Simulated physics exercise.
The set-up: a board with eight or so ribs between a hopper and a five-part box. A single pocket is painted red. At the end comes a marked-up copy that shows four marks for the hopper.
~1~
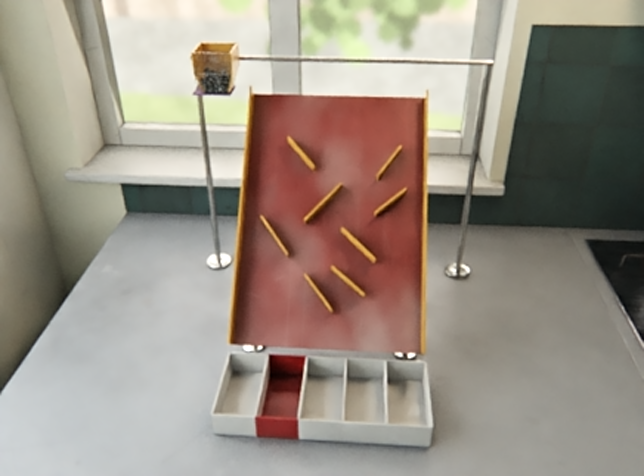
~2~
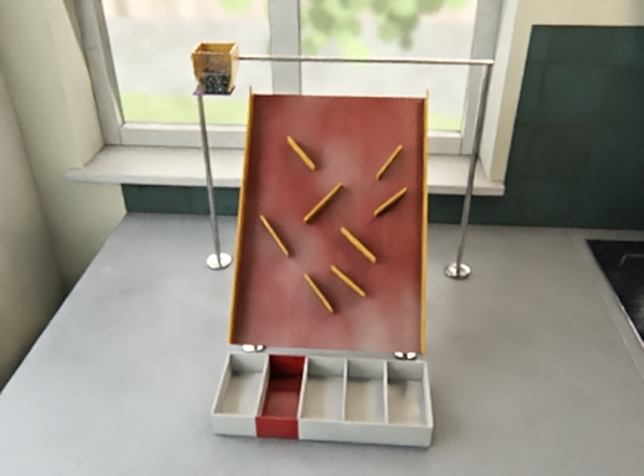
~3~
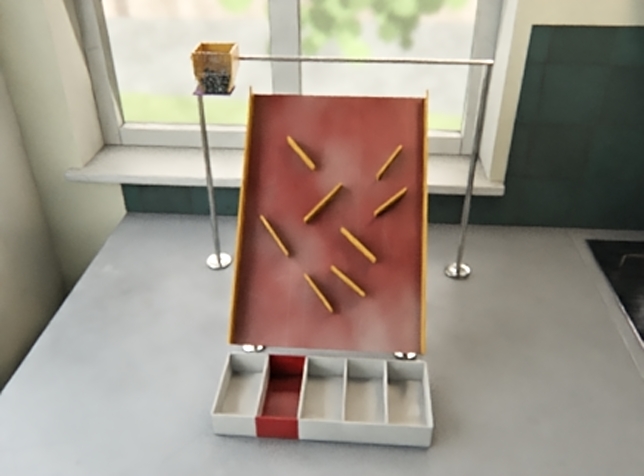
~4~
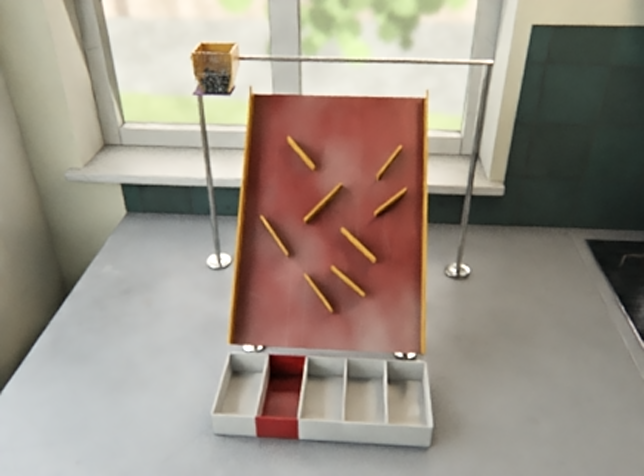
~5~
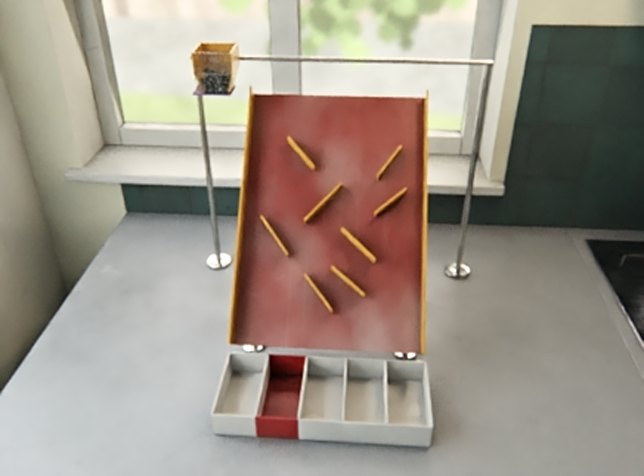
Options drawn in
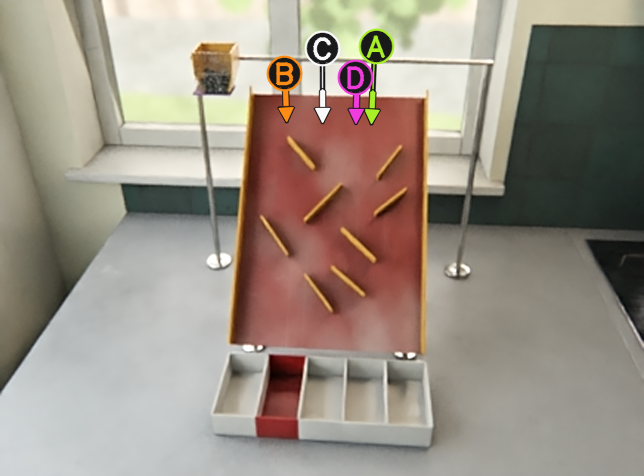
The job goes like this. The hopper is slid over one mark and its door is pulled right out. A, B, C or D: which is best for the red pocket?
C works best here.
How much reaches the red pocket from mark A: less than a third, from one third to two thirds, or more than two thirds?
Less than a third.
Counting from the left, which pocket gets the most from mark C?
The second from the left.
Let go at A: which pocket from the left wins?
The fifth from the left.
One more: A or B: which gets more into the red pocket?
The answer is B.
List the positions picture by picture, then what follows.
The first frame shows hopper at (220, 84), black beans, door shut.
The second frame shows ribs (288, 137) to (314, 167), (378, 176) to (401, 145), (305, 220) to (342, 183).
The third frame shows ribs (375, 212) to (406, 188), (261, 216) to (288, 254), (342, 228) to (375, 259).
The fourth frame shows ribs (305, 274) to (332, 311), (332, 266) to (364, 295).
The fifth frame shows red pocket at (277, 426), number 2 of 5 from the left.
On the marked copy, mark A meets the board at (371, 118); mark B meets the board at (286, 116); mark C meets the board at (322, 117); mark D meets the board at (356, 118).
With A, a small part in the red pocket, nearly all in other pockets.
With B, about a third in the red pocket, about two thirds in other pockets.
With C, about half in the red pocket, about half in other pockets.
With D, about a quarter in the red pocket, most in other pockets.
